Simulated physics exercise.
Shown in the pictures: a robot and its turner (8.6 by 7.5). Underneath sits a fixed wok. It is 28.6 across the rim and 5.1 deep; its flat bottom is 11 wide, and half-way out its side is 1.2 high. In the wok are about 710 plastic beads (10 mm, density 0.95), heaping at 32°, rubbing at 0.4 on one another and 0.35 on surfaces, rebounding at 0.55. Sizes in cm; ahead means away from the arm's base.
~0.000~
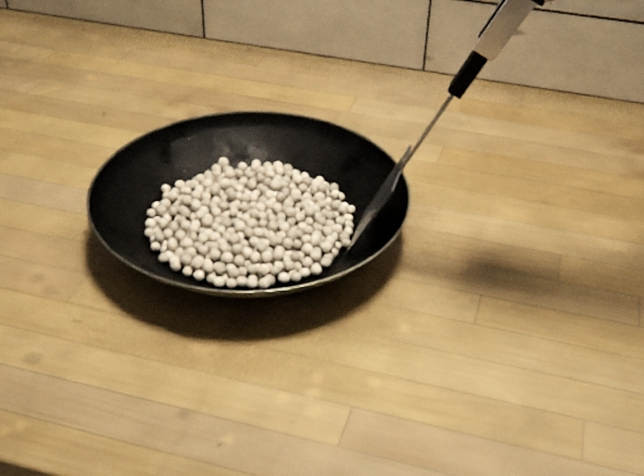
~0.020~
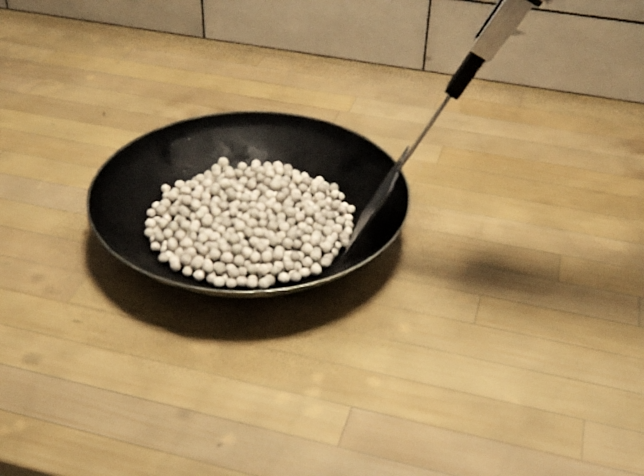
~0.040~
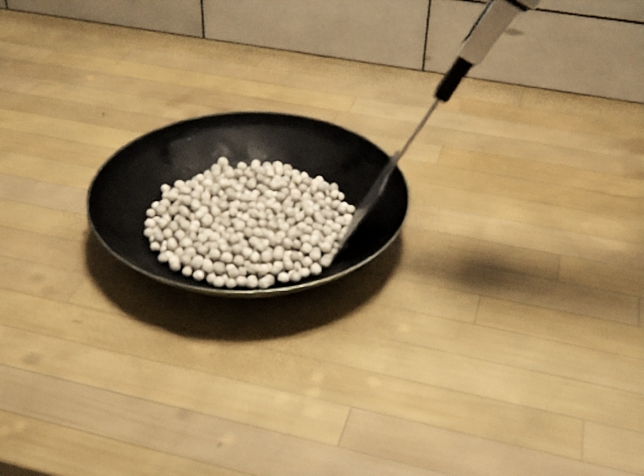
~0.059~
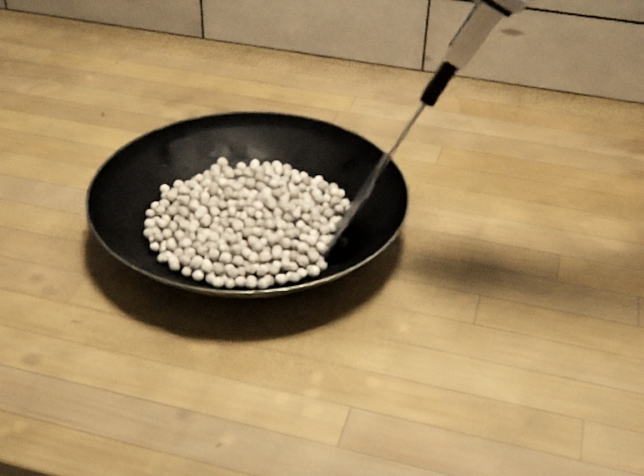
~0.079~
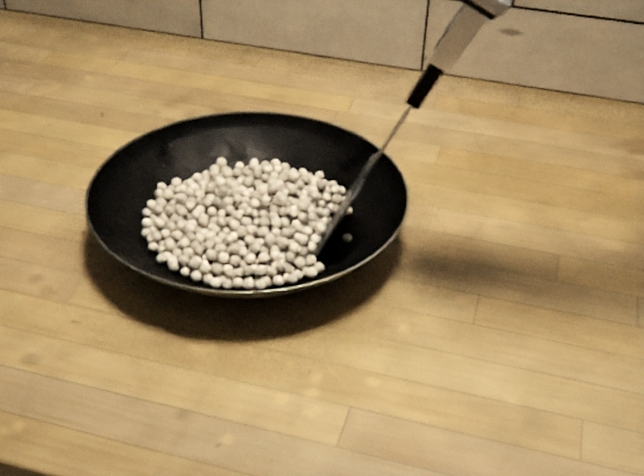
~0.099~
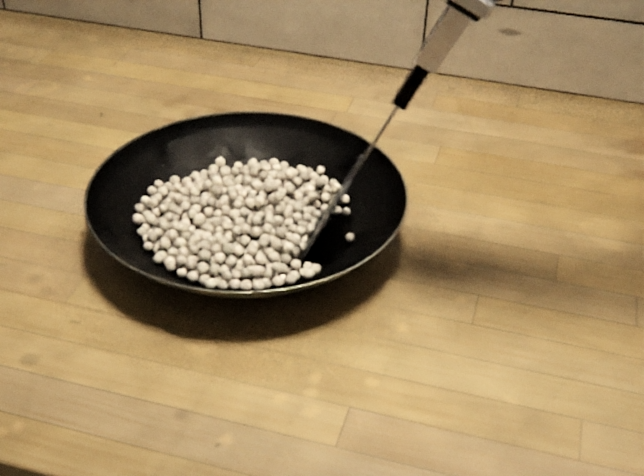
A robot's turner with a thin metal blade and a black and pale handle reaches from the upper right into a shallow black wok, seen from above at an angle on a light wooden counter before pale tiles. Many small whitish beads lie in a wide patch across the wok's bottom. The turner slides left into their right side, pushing them slightly leftward while a few separate behind it, and the camera stays still.
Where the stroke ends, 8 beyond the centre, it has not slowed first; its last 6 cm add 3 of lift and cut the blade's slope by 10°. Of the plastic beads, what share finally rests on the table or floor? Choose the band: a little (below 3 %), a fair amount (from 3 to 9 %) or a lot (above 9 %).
It is a little, below 3 %.
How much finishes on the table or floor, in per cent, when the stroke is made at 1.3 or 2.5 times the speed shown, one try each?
First try around 5 %, second try around 25 %.
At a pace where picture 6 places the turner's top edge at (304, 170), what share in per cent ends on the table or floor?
I'd say around 20 per cent.
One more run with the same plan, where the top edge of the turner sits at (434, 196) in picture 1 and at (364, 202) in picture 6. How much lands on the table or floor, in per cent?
I'd put it at roughly 5 per cent.
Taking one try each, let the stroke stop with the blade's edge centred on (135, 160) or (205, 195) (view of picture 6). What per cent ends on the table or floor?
Try 1: Approx. 20 %; try 2: Approx. 0 %.
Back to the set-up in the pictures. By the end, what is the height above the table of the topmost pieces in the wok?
Close to 6.0 centimetres high.
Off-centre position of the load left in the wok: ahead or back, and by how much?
The balance point lies close to 4.5 cm ahead.
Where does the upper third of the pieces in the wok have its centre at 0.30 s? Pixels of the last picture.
Centre: Roughly (165, 185) in the last picture.
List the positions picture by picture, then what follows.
In the first frame, turner top edge at (402, 167), sloping 65°; upper third of the load around (252, 212), from x 150 to 350, top at y 160; 708 in the wok.
In the second frame, turner top edge at (400, 168), sloping 65°; upper third of the load around (252, 212), from x 150 to 350, top at y 160.
In the third frame, turner top edge at (389, 171), sloping 65°; upper third of the load around (251, 212), from x 150 to 350, top at y 165.
In the fourth frame, turner top edge at (377, 174), sloping 65°; upper third of the load around (251, 212), from x 150 to 350, top at y 165.
In the fifth frame, turner top edge at (364, 176), sloping 65°; upper third of the load around (249, 208), from x 145 to 350, top at y 165.
In the sixth frame, turner top edge at (352, 176), sloping 65°; upper third of the load around (241, 208), from x 140 to 350, top at y 160; 708 in the wok.
By 0.20 s, sloping 65°, highest piece 4 above the table; 708 in the wok.
By 0.30 s, sloping 61°, highest piece 6 above the table; 708 in the wok.
By 0.55 s, sloping 55°, highest piece 6 above the table; 701 in the wok, 4 on the table or floor, 3 on the blade or in flight.
By 1.60 s, sloping 55°, highest piece 6 above the table; 701 in the wok, 7 on the table or floor.
Final count, 701 in the wok, 7 on the table or floor. That is 1 % on the table or floor.
